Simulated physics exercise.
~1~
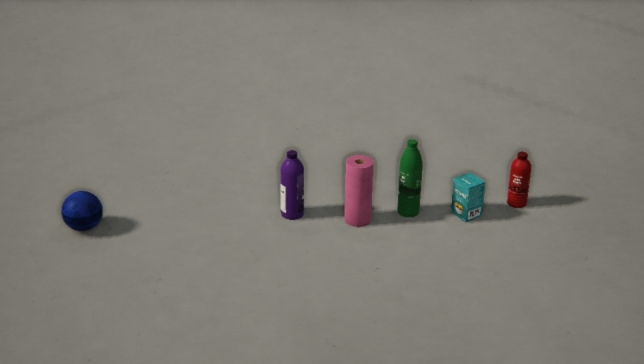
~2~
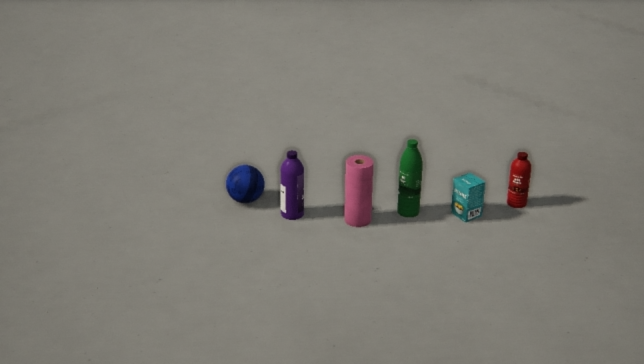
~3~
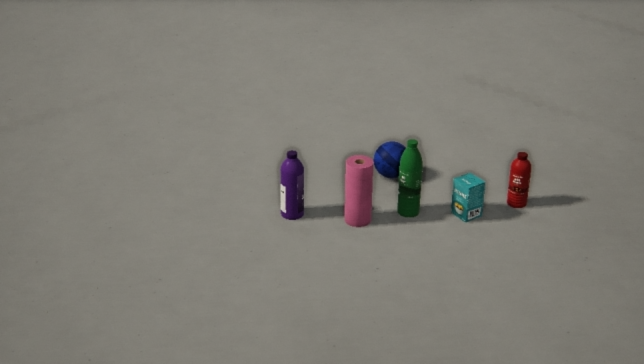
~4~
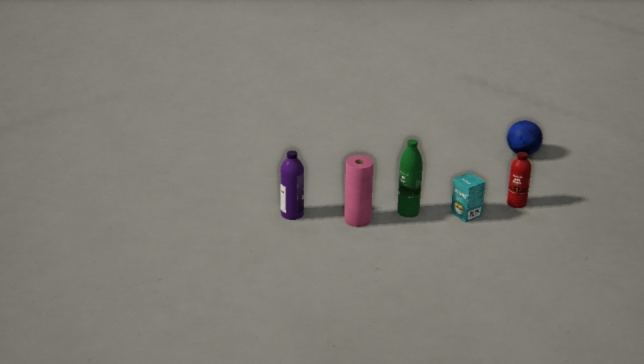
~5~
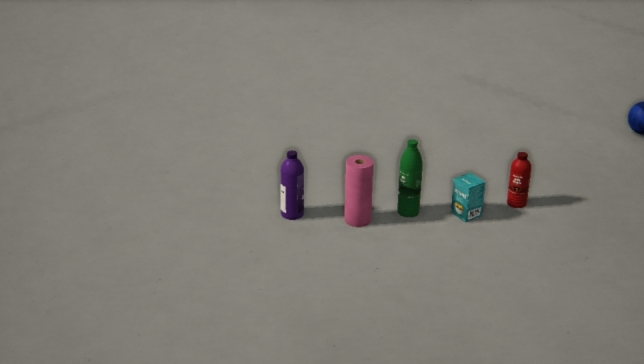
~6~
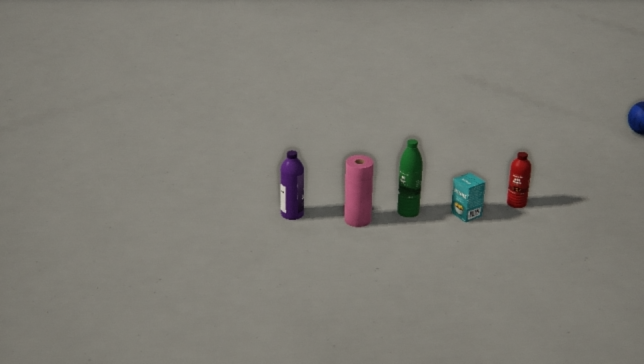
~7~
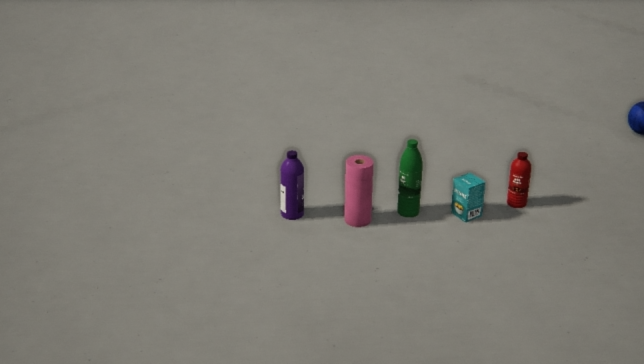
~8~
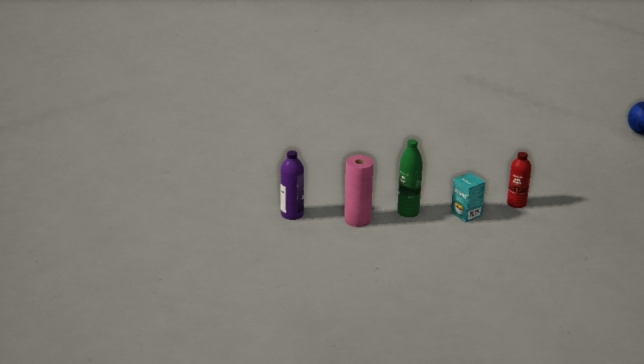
A blue ball rolls in from the left across a flat grey floor, heading toward a loose row of five upright items. It nears the purple bottle at the left end and passes behind it. Continuing right and drifting farther back, it goes behind the pink roll and the green bottle, partly hidden by the latter. It then travels beyond the turquoise carton and behind the red bottle, touching nothing. Finally the ball comes to rest at the right edge, partly out of view, with all five items still standing in their places.
